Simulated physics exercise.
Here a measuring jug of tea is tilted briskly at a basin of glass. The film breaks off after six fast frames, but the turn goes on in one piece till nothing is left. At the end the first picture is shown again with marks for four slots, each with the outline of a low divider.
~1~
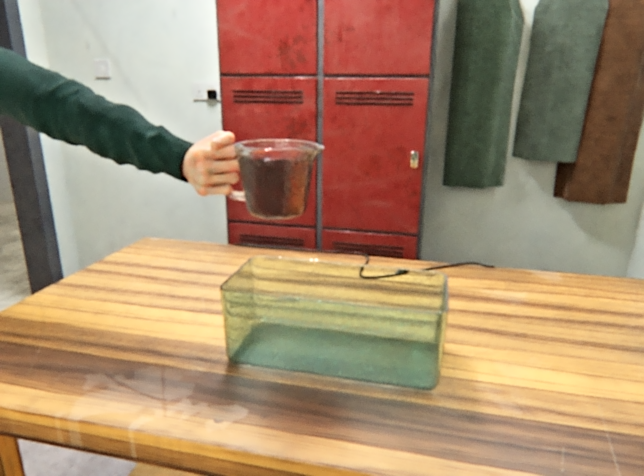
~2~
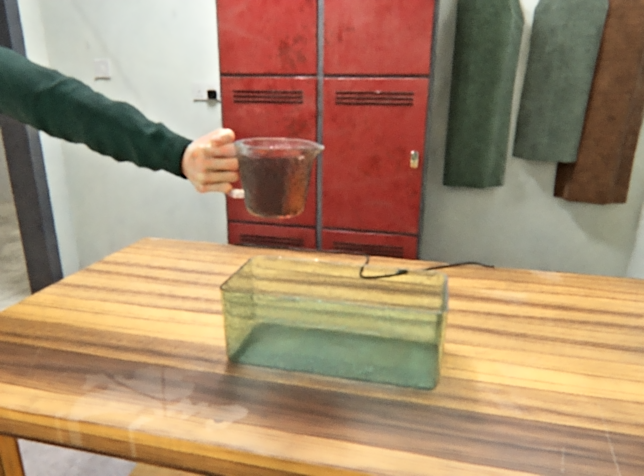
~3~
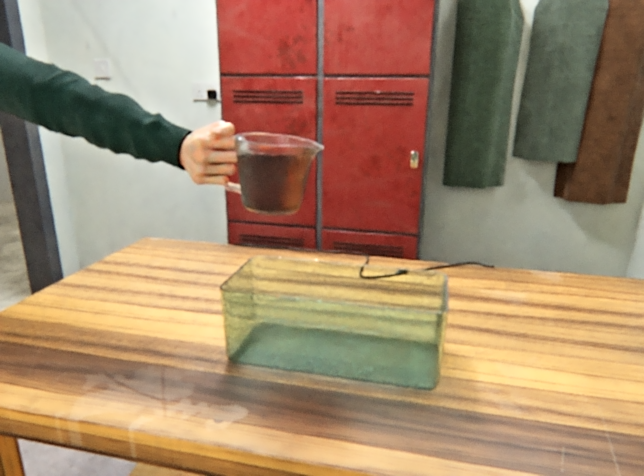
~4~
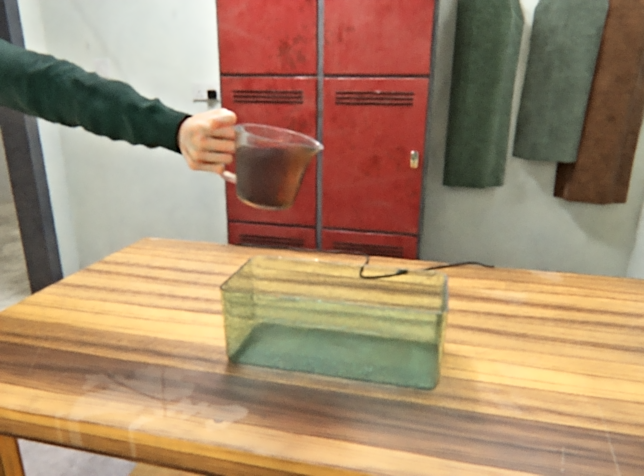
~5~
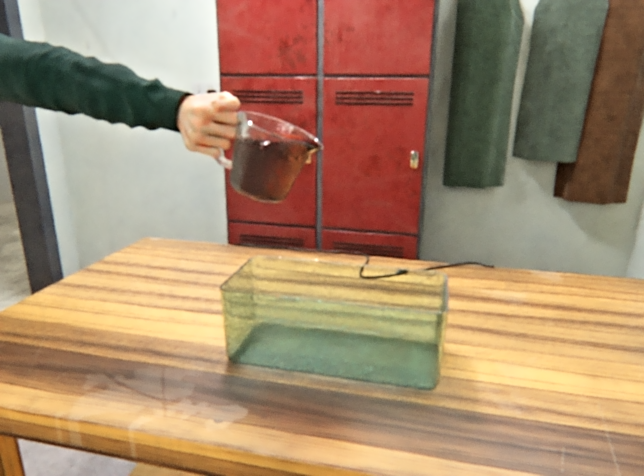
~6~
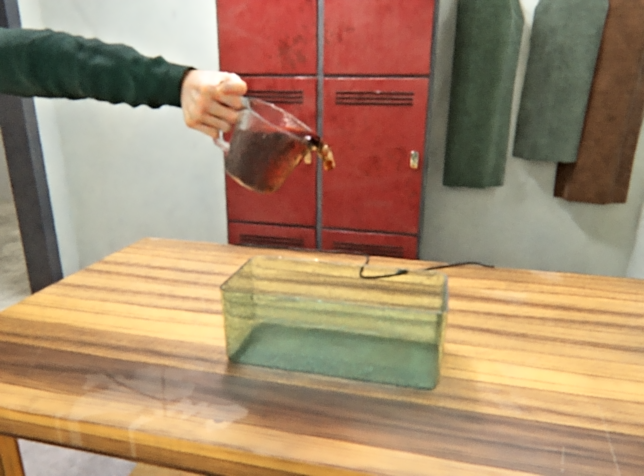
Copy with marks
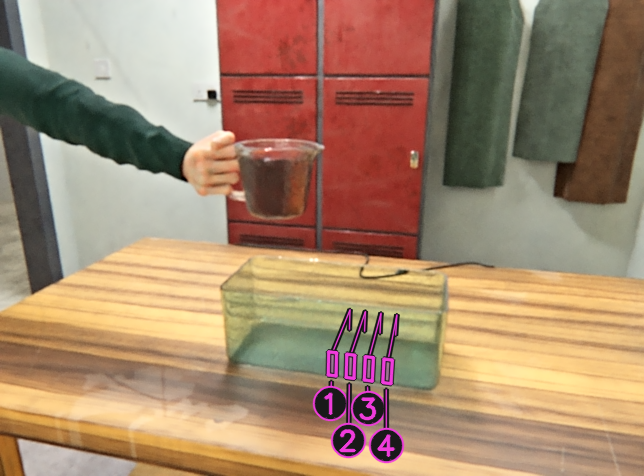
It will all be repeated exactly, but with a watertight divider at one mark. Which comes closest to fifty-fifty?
Place 4.
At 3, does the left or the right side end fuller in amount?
More ends on the right.
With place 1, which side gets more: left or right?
More ends on the right.
In magenta, 1 at (331, 381); 2 at (349, 384); 3 at (367, 386); 4 at (386, 389).
With 1, about 10 % ends left of the wall and 87 % right of it; 3 % is lost outside.
With 2, about 13 % ends left of the wall and 83 % right of it; 4 % is lost outside.
With 3, about 23 % ends left of the wall and 74 % right of it; 3 % is lost outside.
With 4, about 50 % ends left of the wall and 46 % right of it; 4 % is lost outside.
